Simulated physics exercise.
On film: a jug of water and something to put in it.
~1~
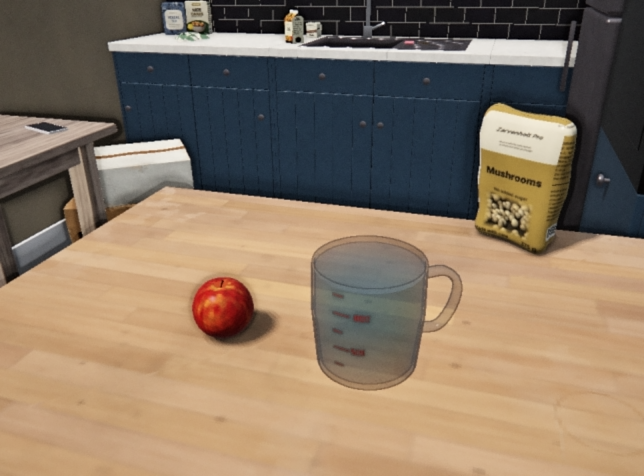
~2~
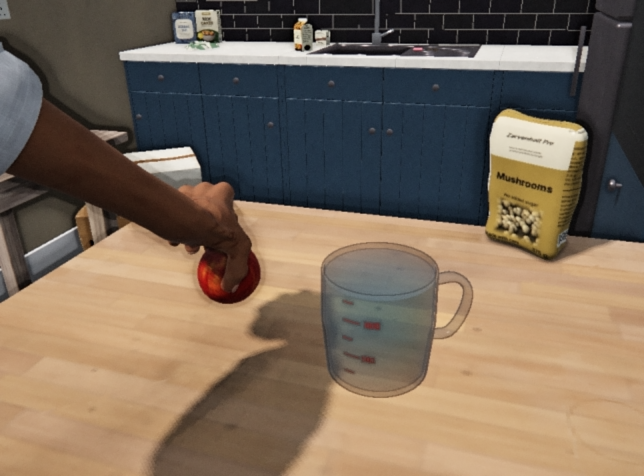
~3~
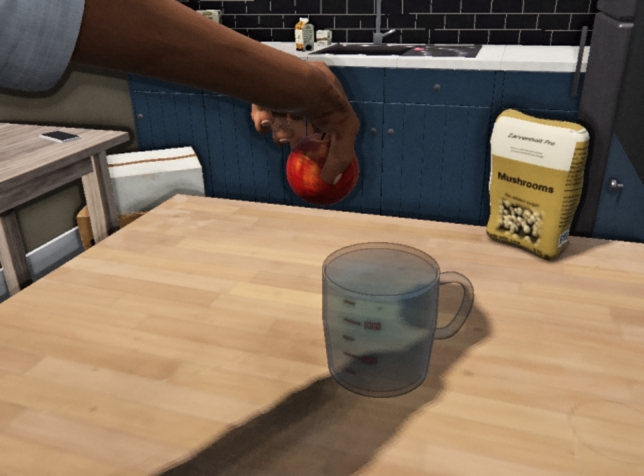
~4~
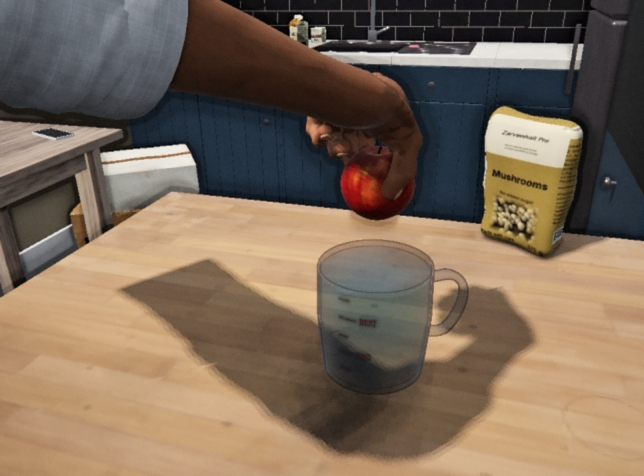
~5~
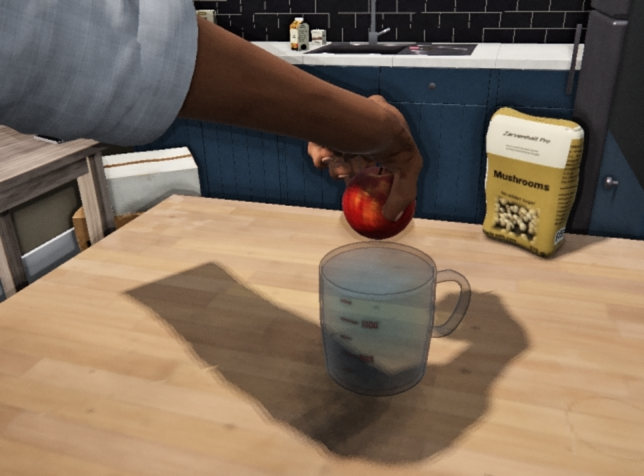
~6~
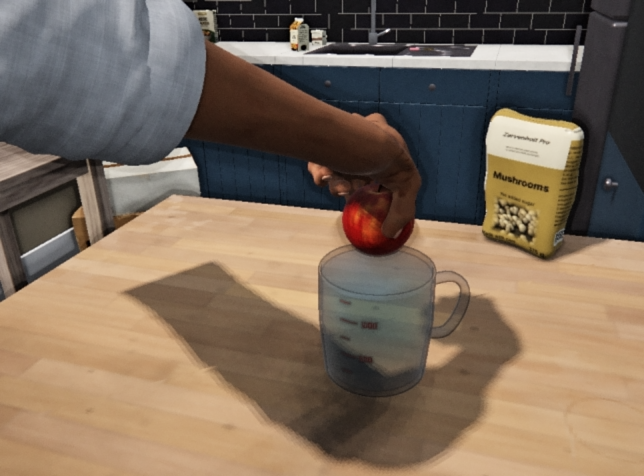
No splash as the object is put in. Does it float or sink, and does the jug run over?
Water - it stays up. Jug - some spills out.
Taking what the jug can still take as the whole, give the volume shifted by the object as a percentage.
It works out at around 200 per cent.
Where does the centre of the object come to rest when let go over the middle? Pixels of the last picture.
Near (376, 280).
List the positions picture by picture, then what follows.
In the first picture, the apple lies on the top at (223, 308); jug (368, 308) nearly full.
The second picture shows a hand picks up the apple at (229, 273); jug nearly full, surface at (379, 273).
In the third picture, the apple is carried over at (323, 169); jug (379, 315) nearly full.
In the fourth picture, the apple is above the jug at (378, 184); jug nearly full, surface at (375, 271).
The fifth picture shows the apple comes down at (379, 204); jug (376, 314) nearly full.
In the sixth picture, the apple is just over the surface at (378, 220); jug nearly full, surface at (377, 273).
Soon after, the apple enters the water; the jug is full to the brim.
Later, the apple comes up again; the jug is full to the brim; some has gone over the rim.
In the end, the apple floats; the jug is full to the brim; some has gone over the rim.
